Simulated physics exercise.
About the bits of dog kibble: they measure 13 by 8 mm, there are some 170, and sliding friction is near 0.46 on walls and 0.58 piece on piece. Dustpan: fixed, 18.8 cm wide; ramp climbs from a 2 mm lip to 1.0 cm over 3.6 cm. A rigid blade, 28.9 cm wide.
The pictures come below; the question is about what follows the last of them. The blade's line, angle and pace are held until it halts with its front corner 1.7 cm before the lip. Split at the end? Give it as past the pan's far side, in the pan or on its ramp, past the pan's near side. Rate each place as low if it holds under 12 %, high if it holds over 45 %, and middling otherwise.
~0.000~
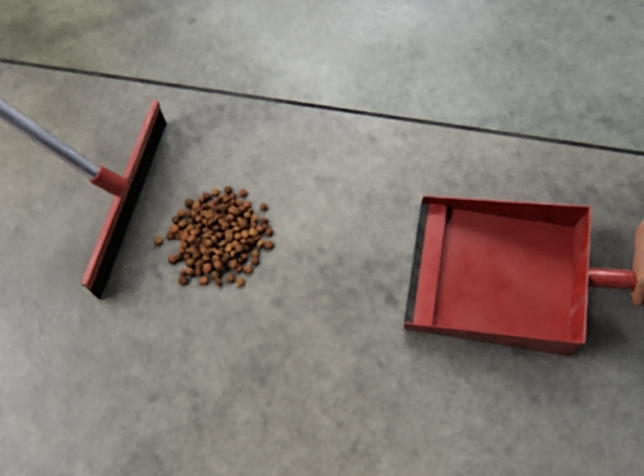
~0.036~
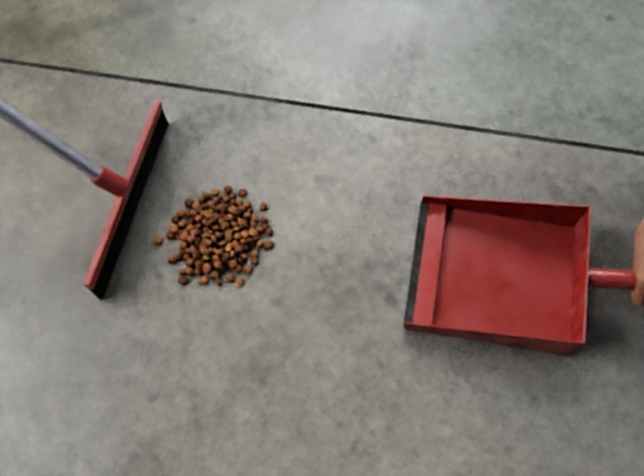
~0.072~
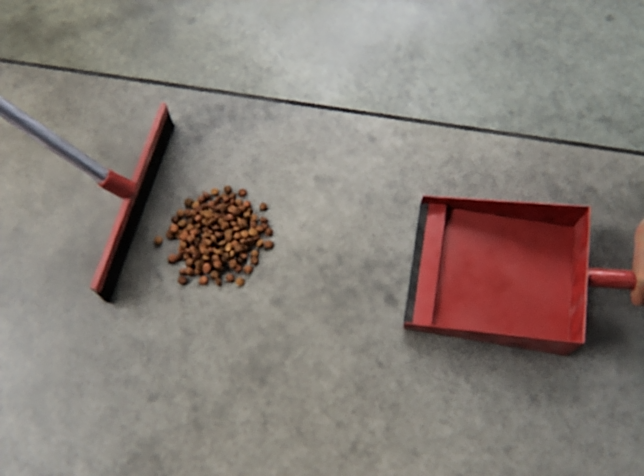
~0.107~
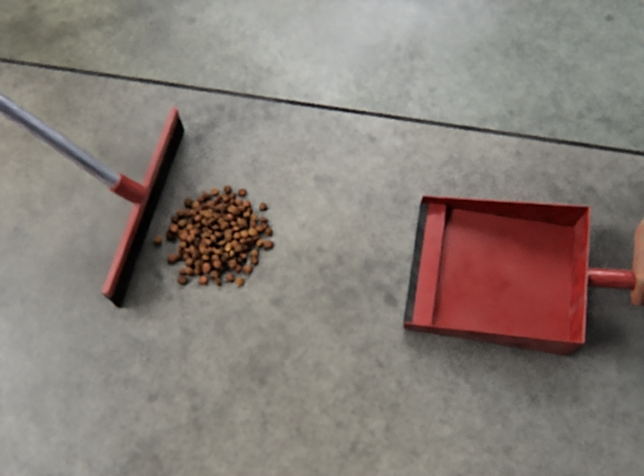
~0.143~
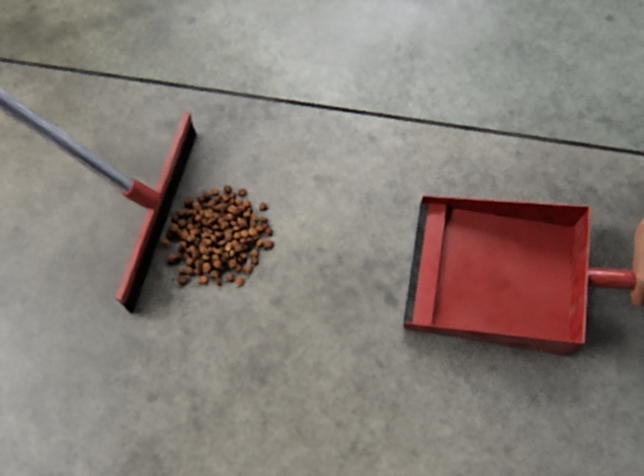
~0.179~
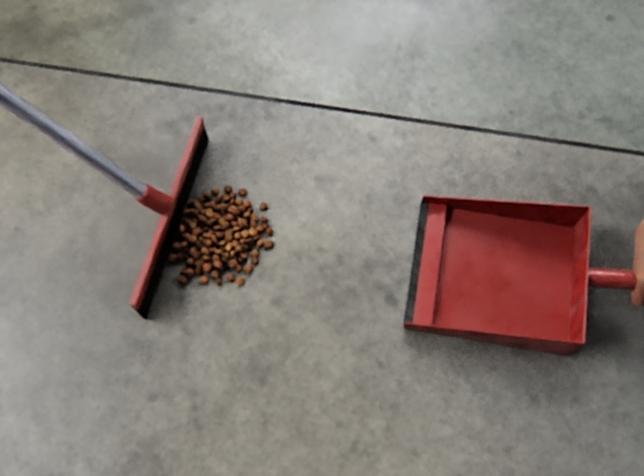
Far side - low; pan - middling; near side - middling.
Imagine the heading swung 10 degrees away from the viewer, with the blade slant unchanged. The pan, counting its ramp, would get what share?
In that case around 45 per cent.
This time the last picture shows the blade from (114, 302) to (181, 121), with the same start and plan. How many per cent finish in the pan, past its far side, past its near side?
Pan: 15, far side: 0, near side: 55.
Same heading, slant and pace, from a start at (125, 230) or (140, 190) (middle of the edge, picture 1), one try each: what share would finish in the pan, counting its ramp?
First try about 30 per cent, second about 30 per cent.
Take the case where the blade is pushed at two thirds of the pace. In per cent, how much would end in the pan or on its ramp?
Then some 30 in a hundred.
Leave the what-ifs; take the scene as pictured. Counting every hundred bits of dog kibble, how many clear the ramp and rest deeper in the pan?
It comes to some 10 per cent.
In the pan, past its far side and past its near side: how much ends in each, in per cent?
In per cent - far side 0, pan 35, near side 35.
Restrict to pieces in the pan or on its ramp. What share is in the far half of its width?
Some 20 per cent.
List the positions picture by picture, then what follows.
In the first picture, blade from (87, 284) to (156, 106), moved 0.0 cm, 0 of the pieces shifted so far; middle of the pieces at (217, 233); pan at (506, 278).
In the second picture, blade from (90, 285) to (158, 107), moved 0.4 cm, 0 of the pieces shifted so far; middle of the pieces at (217, 233).
In the third picture, blade from (97, 288) to (165, 109), moved 1.5 cm, 0 of the pieces shifted so far; middle of the pieces at (217, 233).
In the fourth picture, blade from (108, 293) to (175, 113), moved 3.2 cm, 0 of the pieces shifted so far; middle of the pieces at (217, 233).
In the fifth picture, blade from (121, 299) to (188, 118), moved 5.3 cm, 1 of the pieces shifted so far; middle of the pieces at (217, 233).
In the sixth picture, blade from (135, 305) to (200, 123), moved 7.3 cm, 22 of the pieces shifted so far; middle of the pieces at (219, 237); pan at (505, 278). The blade's pace is about 0.57 m/s, heading 14 degrees towards the viewer's side.
After 0.46 s, middle of the blade 19 cm from the lip; 0 % over the lip, far side 0 %, near side 10 %.
After 0.65 s, middle of the blade 8 cm from the lip; 0 % over the lip, far side 0 %, near side 25 %.
After 0.95 s, middle of the blade 3 cm from the lip; 35 % over the lip, far side 0 %, near side 35 %.
In the end, at 1.5 s, far side 0 %, pan 35 %, near side 35 %, in front of the lip or behind the blade 30 %.
